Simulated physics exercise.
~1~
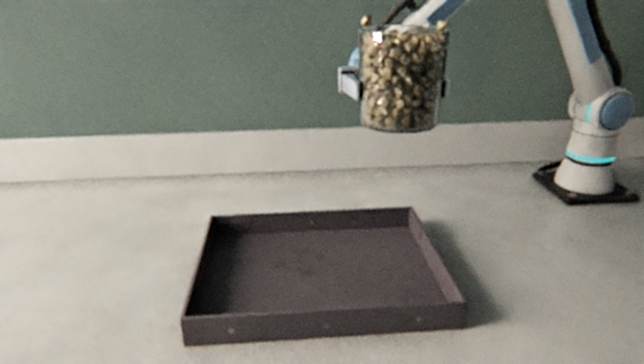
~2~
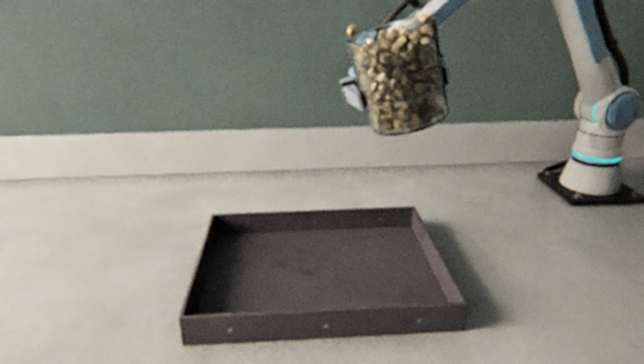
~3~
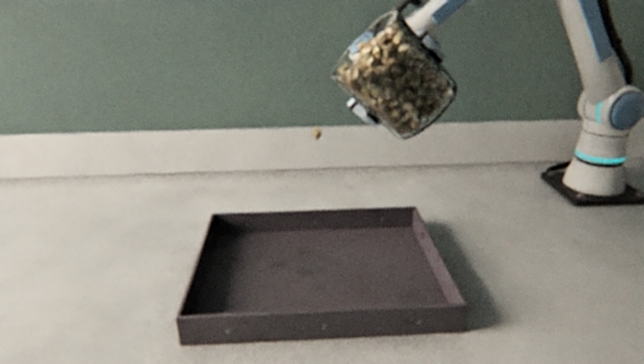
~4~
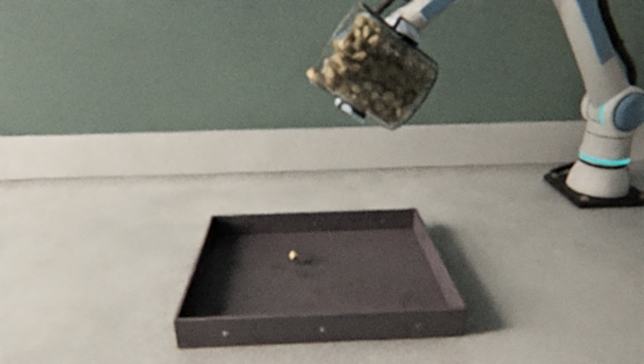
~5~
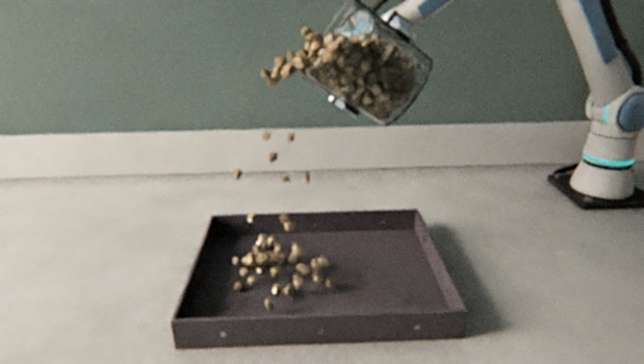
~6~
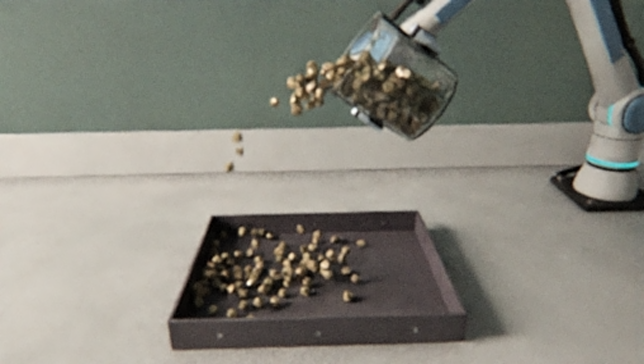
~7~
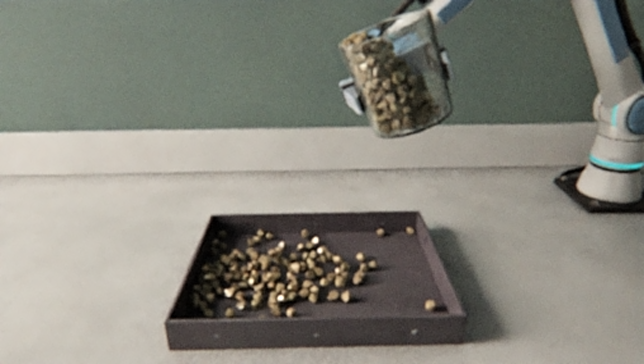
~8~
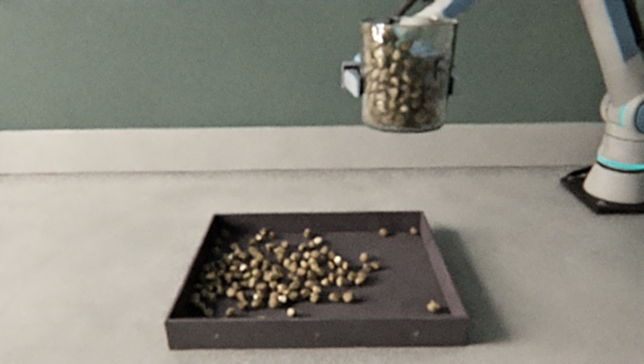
At the start, a robot arm holds a clear cup heaped with small tan pebbles upright above and behind a shallow dark tray on a grey table. The arm tips the cup to the left, and a single pebble drops over the rim into the tray. As the cup leans further, a stream of pebbles spills out and scatters across the tray's left and middle. The arm then swings the cup back, the flow stops, and a few stray pebbles lie near the right side. Finally the cup is upright again, still holding many pebbles, while the rest lie spread in the tray.
